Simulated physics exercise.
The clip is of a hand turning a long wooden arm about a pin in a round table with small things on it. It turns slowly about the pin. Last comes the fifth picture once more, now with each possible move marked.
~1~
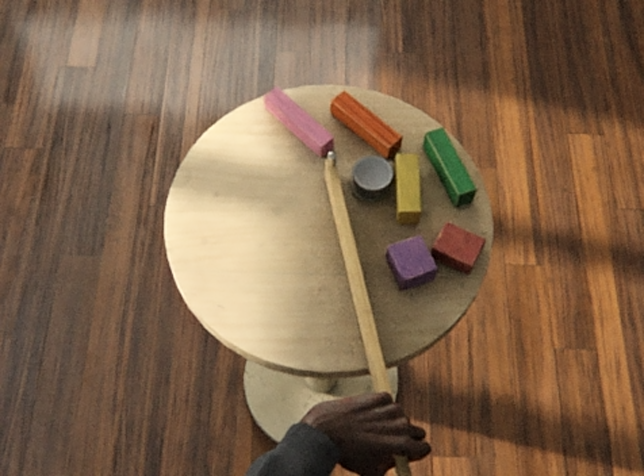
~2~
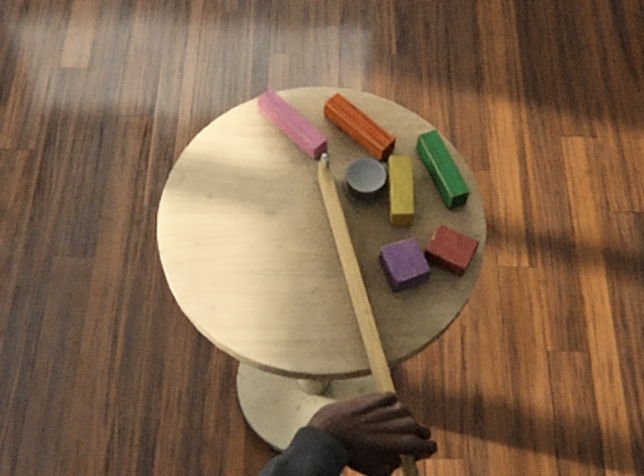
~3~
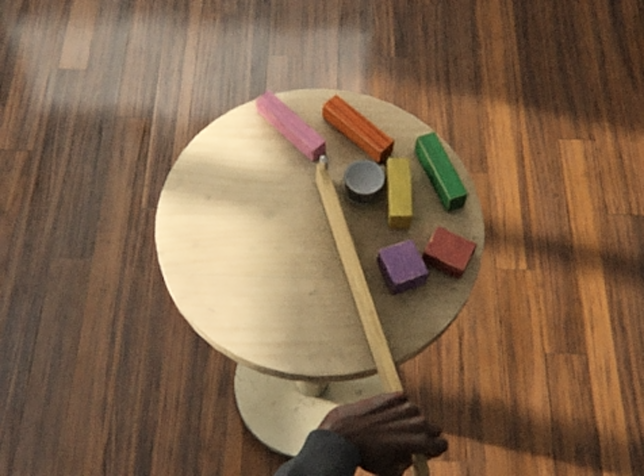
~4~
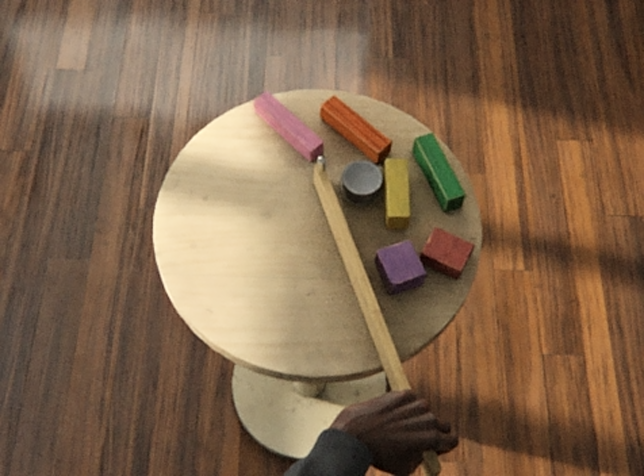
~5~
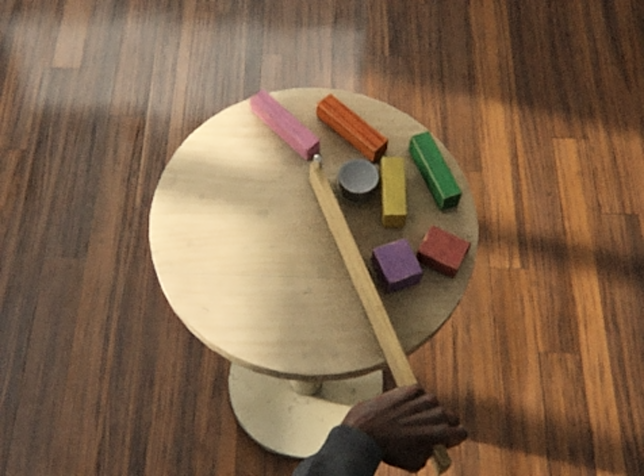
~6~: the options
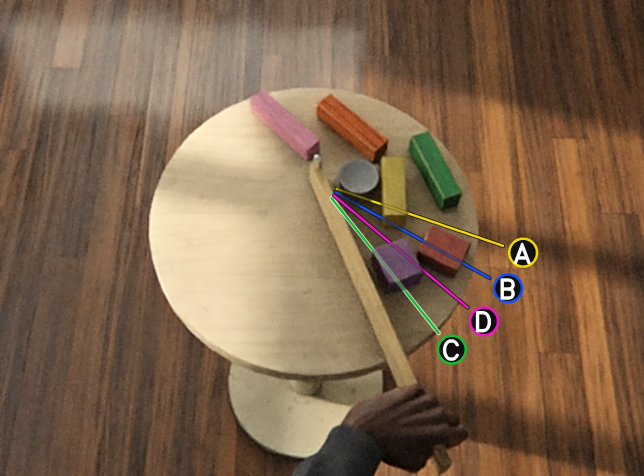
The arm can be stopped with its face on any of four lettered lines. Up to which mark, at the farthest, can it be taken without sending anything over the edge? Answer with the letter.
It should halt at B.
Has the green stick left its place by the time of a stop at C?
No.
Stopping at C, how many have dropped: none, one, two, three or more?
In all, none.
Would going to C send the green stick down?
By then, no.
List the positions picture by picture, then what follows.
In the first frame, red block (458, 248); pink bar (298, 122); green stick (449, 167).
In the second frame, arm (352, 262); purple block (404, 265).
In the third frame, arm (355, 263); yellow bar (399, 193).
In the fourth frame, arm (357, 263); red block (447, 253).
In the fifth frame, arm (358, 260); green stick (435, 170); purple block (396, 267); grey tin (358, 182).
On the marked copy, A at (419, 217); B at (411, 234); C at (383, 263); D at (399, 250).
Following B. Soon after the start, arm (382, 248); red block (449, 250); purple block (407, 257).
Later, arm (402, 233); red block (469, 237); purple block (424, 236).
In the end, arm (413, 220); red block (474, 237); purple block (432, 221); nothing has fallen.
As for the rest, A drops the red block; C is safe but short; D is safe but short.
